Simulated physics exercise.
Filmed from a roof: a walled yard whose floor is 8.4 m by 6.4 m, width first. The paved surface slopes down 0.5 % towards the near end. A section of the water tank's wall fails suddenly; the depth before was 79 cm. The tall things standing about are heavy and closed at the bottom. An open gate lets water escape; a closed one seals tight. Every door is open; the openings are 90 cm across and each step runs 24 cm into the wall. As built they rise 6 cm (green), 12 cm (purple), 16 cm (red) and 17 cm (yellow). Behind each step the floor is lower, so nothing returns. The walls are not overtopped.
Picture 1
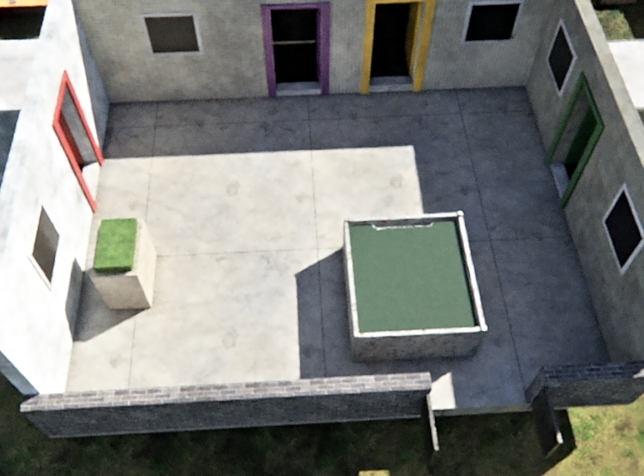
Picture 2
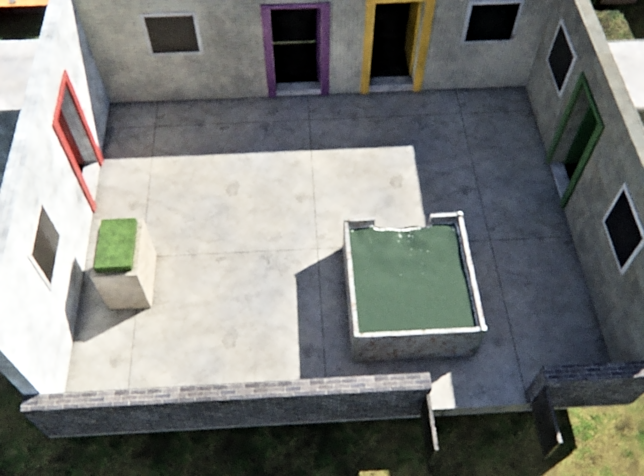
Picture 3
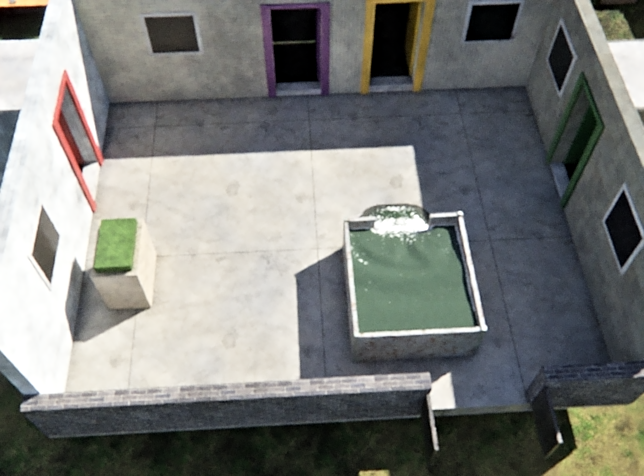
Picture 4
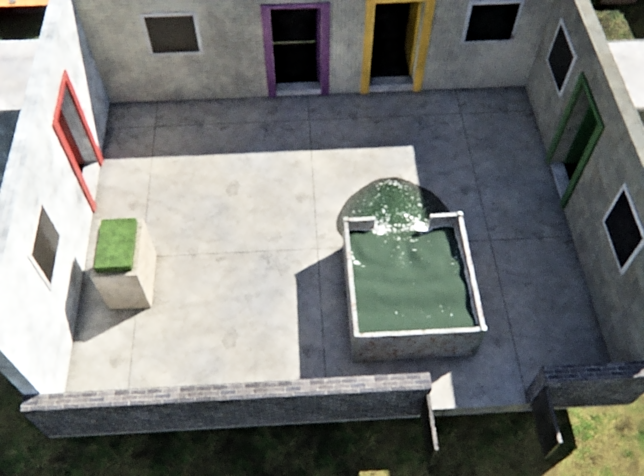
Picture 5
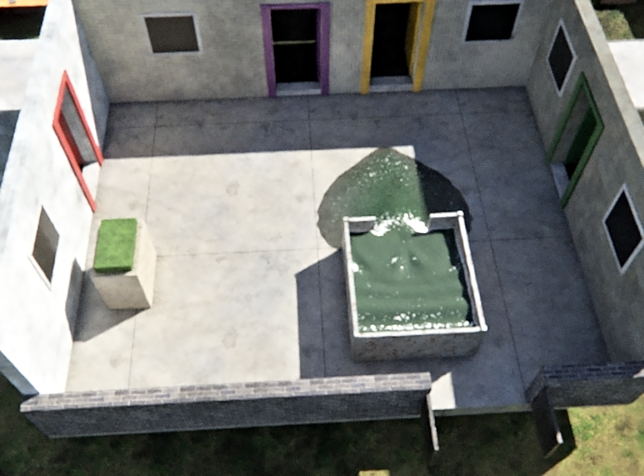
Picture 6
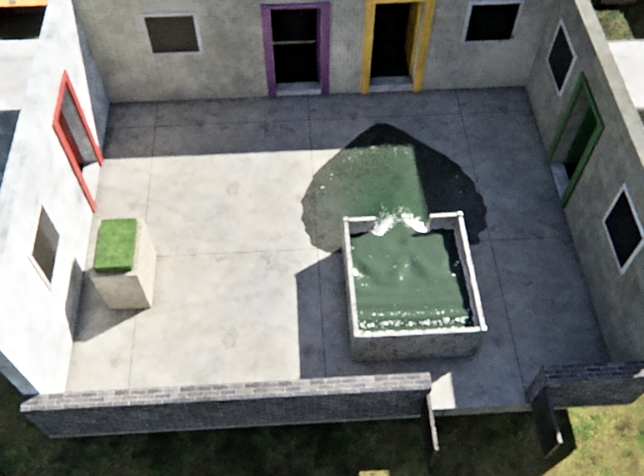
Green water pouring through a gap in the far wall of a square tank, fanning out across a paved walled yard.
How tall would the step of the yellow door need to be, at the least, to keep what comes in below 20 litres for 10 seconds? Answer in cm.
About 21 cm.
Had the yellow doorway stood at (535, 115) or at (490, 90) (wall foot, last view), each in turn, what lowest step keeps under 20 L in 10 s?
About 18 and 16 cm.
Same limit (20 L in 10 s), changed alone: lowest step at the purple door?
Roughly 15 cm at purple.
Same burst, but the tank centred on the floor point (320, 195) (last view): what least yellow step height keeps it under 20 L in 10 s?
About 12.5 cm.
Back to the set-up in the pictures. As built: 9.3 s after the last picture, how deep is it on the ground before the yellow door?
About 6.5 cm.
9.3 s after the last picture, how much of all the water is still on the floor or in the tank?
Roughly 92 in a hundred.
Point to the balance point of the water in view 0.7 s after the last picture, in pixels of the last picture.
Around (398, 252).
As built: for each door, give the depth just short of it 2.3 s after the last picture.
In cm: Green 3, purple 18, red 0, yellow 20.
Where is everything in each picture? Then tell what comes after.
In the first frame, the water tank at (411, 274) is whole and still, 79 cm deep; the yellow door at (395, 53) is dry.
In the second frame, water pours out on the far side and has run 0.3 m, to a hidden place; about 9 cm deep outside, 79 cm at the back.
In the third frame, the front is at (380, 208), 0.8 m from the gap on the far side; 0.9 m2 of floor is wet, 79 cm left at the back.
In the fourth frame, water pours out on the far side and has run 1.4 m, to (383, 182); about 8 cm deep outside, 79 cm at the back.
In the fifth frame, the gap is on the far side, the front 2.2 m out at (382, 152); the back of the water tank holds 71 cm.
In the sixth frame, water pours out on the far side and has run 2.8 m, to (376, 128); about 4 cm deep outside, 66 cm at the back; 1.0 m in a straight line remain to the yellow door at (395, 53).
Then, 0.7 s after the last picture water covers 30 % of the floor, deepest (36 cm) near (400, 235); 26 cm at the yellow door, 2 litres in over its 17 cm step.
Then, 2.3 s after the last picture water covers 40 % of the floor, deepest (27 cm) near (512, 89); 20 cm at the yellow door, 48 litres in over its 17 cm step.
Then, 9.3 s after the last picture water covers 95 % of the floor, deepest (11 cm) near (92, 225); 7 cm at the yellow door, 53 litres in over its 17 cm step.
At the yellow door as built, the water peaked near 27 cm, 1.1 s after the last picture.
With a step of 19 cm, 33 litres would have come in within the 10 s; with 26 cm, 1 litre. So under 20 litres takes about 21 cm.
